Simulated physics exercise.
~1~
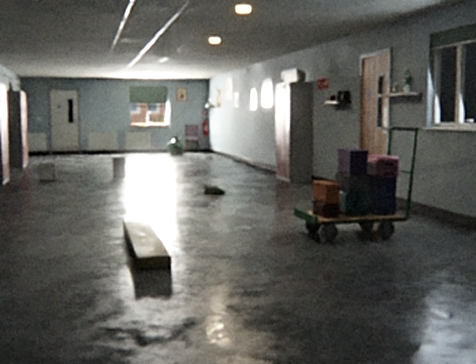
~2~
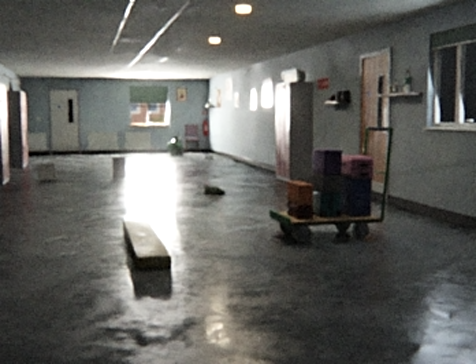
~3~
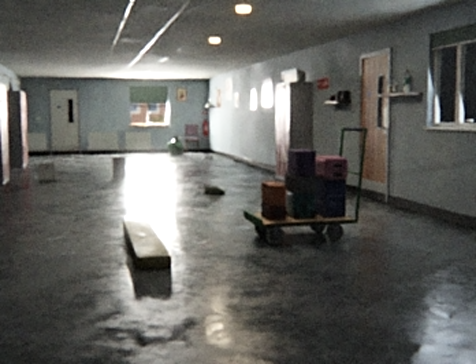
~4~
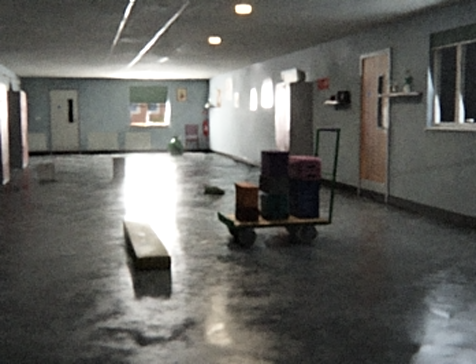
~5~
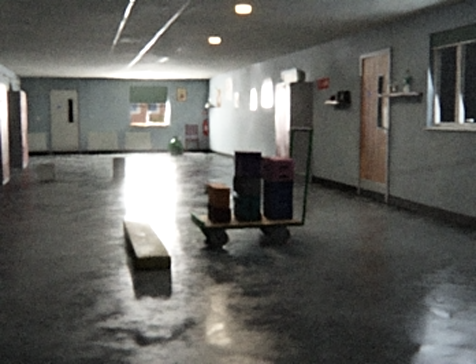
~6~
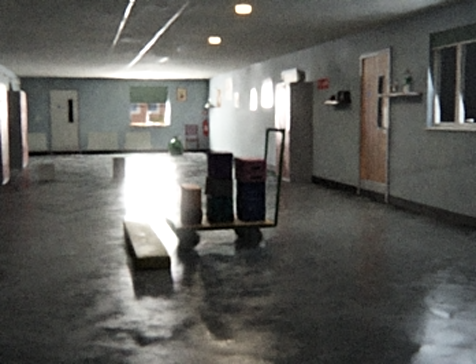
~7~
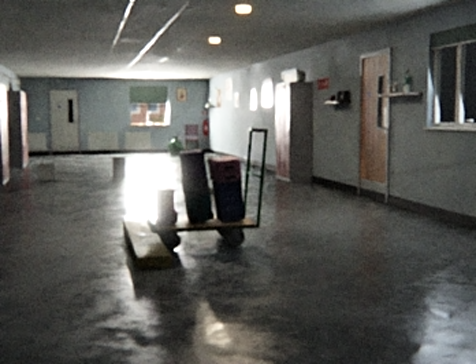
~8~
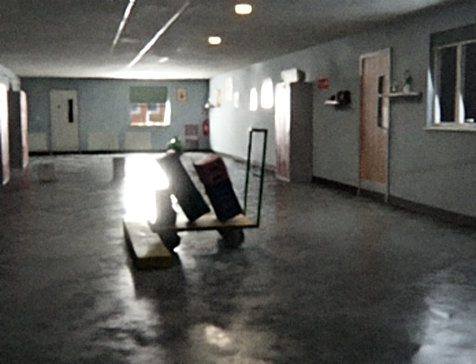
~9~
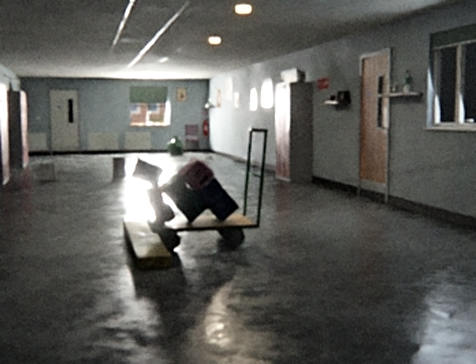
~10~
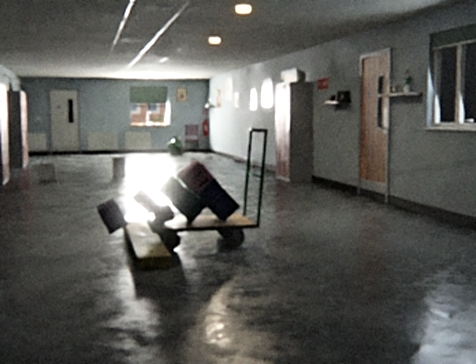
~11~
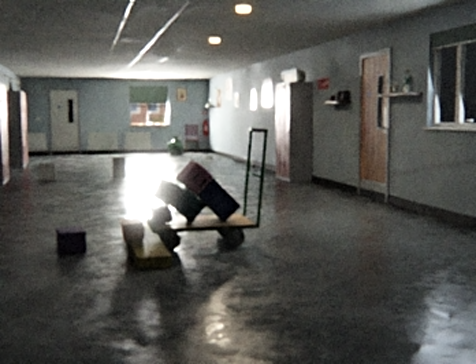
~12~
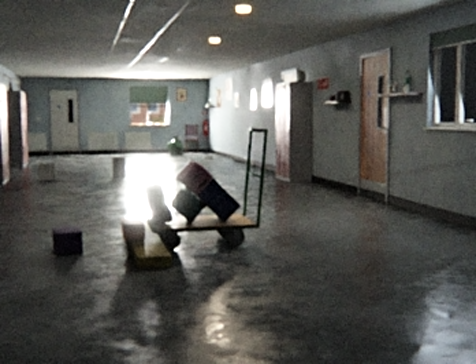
In the video, a flat trolley stacked with boxes and cases rolls left across a dim hall and stops abruptly at a low kerb. The load tips forward, and two pieces drop over the front while the others stay leaning in a heap on the deck.
